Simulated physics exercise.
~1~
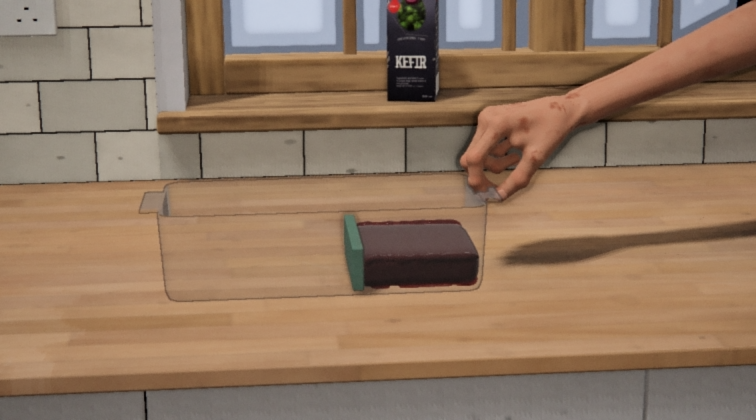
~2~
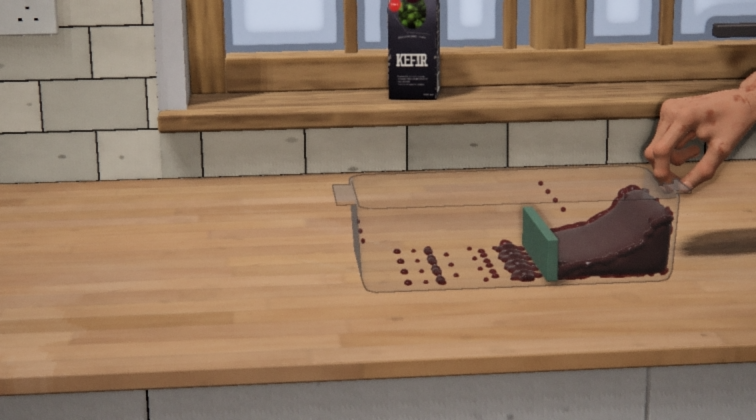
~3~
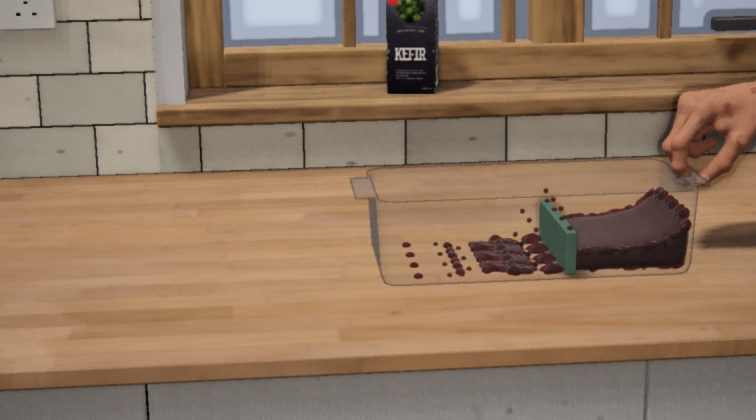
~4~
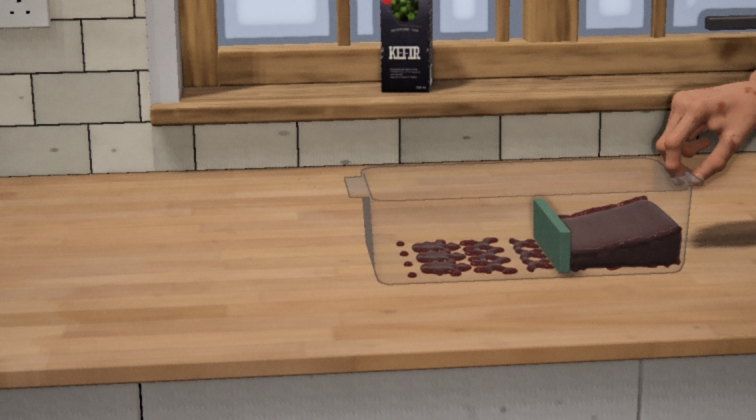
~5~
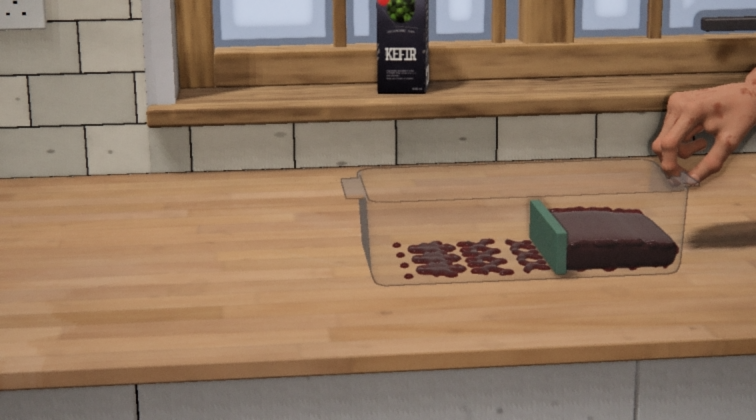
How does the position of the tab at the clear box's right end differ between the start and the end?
At the start the tab was a little to the right of the kefir carton, and by the end it was much farther right, close to the right edge of the view.
Dark red liquid sloshed past the green divider in a clear food box as a hand pulled the box right along a wooden counter. It ended with a little in the left part, most still on the right, and none on the counter.
